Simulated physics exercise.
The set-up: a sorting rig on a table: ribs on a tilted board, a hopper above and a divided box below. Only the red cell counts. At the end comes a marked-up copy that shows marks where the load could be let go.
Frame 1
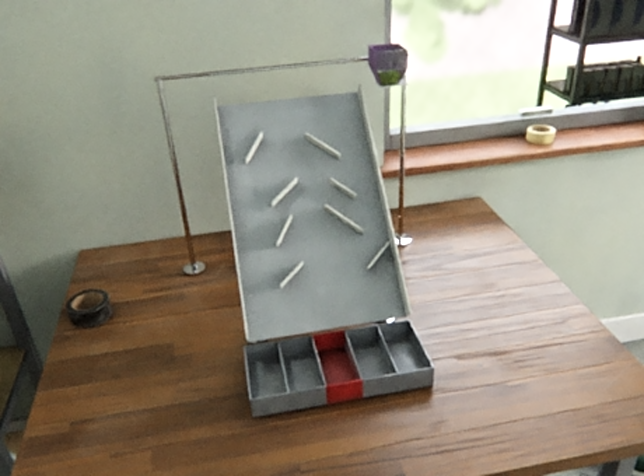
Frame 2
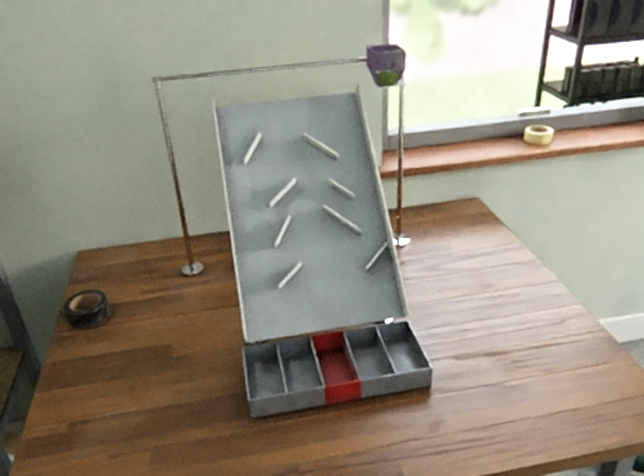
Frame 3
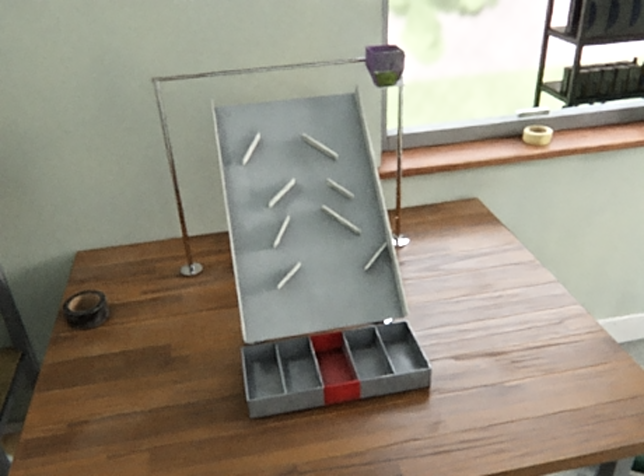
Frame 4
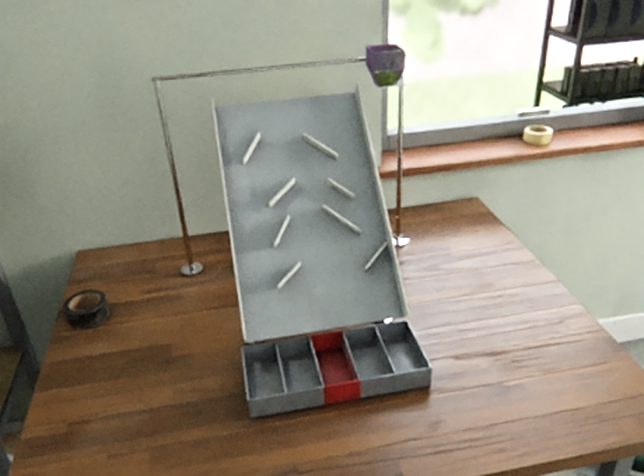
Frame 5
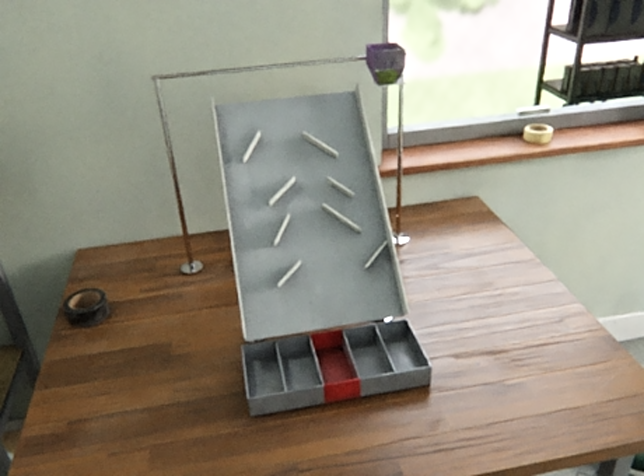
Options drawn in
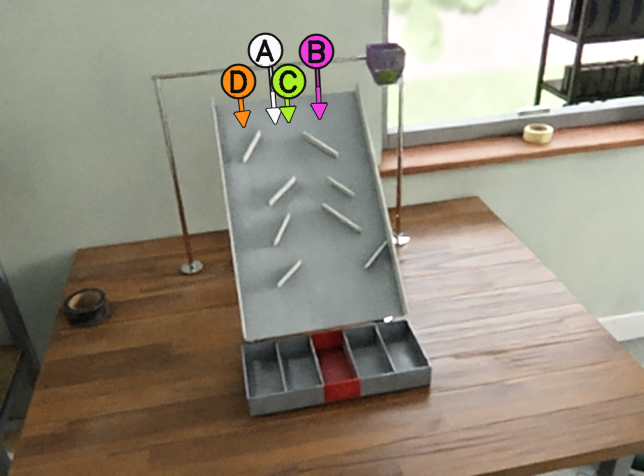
The clip shows a tilted grey board with pale ribs on a wooden table, a small purple and green hopper above its right side, and a divided box with one red cell below; nothing visibly moves.
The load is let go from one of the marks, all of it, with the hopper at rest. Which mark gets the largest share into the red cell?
B is best.
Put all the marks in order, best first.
Best to worst: B, C, A, D.
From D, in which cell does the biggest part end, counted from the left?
It is the first one.
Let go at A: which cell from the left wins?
The first from the left.
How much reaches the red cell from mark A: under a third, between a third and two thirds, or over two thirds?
Mark A gives under a third.
On the marked copy, mark A meets the board at (274, 118); mark B meets the board at (319, 113); mark C meets the board at (288, 116); mark D meets the board at (243, 121).
With A, about a tenth in the red cell, the larger part in other cells, about a tenth outside the box.
With B, roughly two thirds in the red cell, roughly a quarter in other cells, just a few held on the board.
With C, roughly a third in the red cell, roughly half in other cells, just a few outside the box.
With D, not one piece in the red cell, almost all in other cells, about a tenth outside the box.
